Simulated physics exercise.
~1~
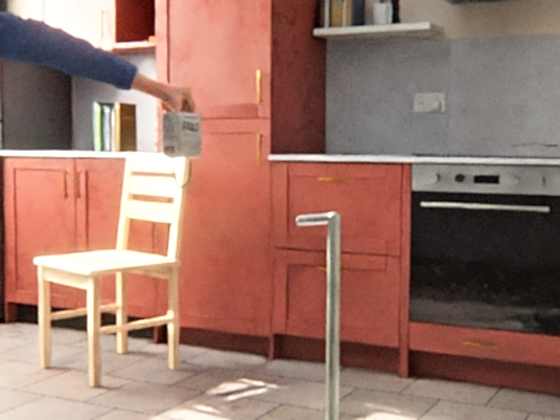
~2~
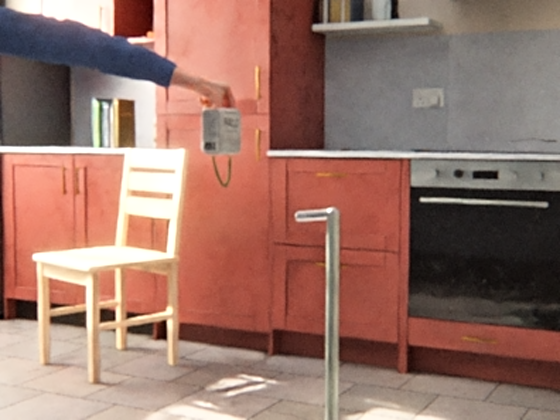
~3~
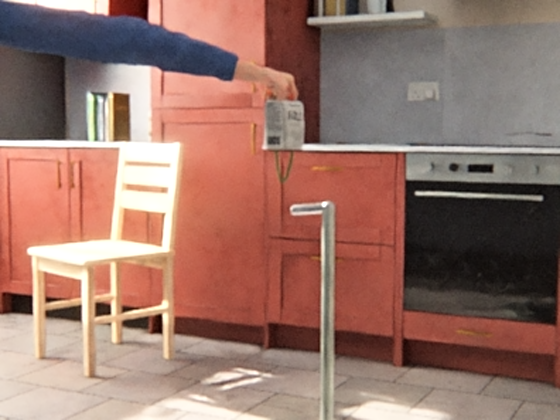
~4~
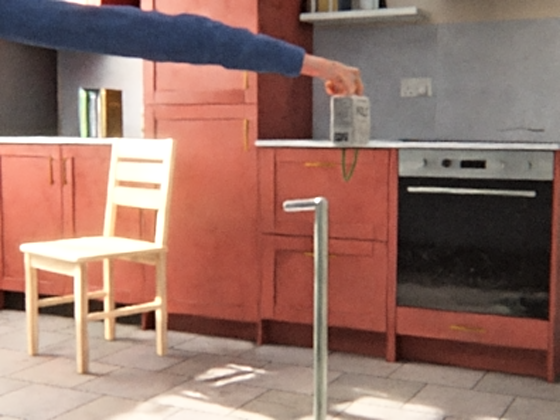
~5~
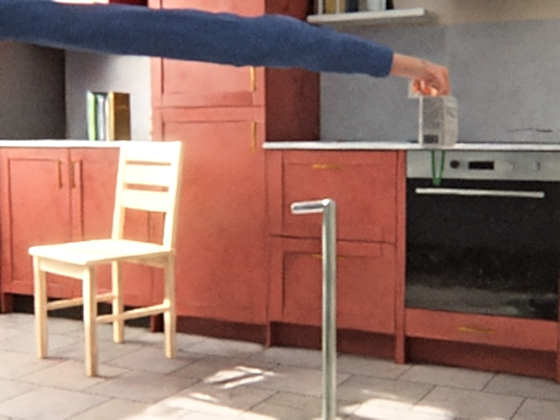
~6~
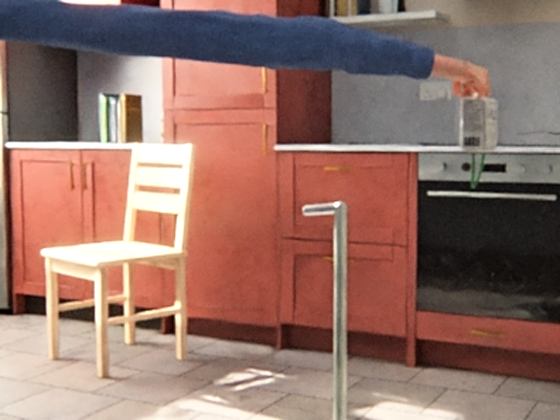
A small white pouch with a loop dangling beneath it hangs from the hand of a blue-sleeved arm reaching in from the left. The arm carries it rightward through a kitchen with red cupboards, past a pale wooden chair. It nears a slim metal post with a sideways hook at the top, staying upright and above it. The pouch passes over the post without catching, and the hook stays in place. The hand keeps moving right, in front of the oven, and the pouch ends up clear of the post, still held, as the view sways slightly.
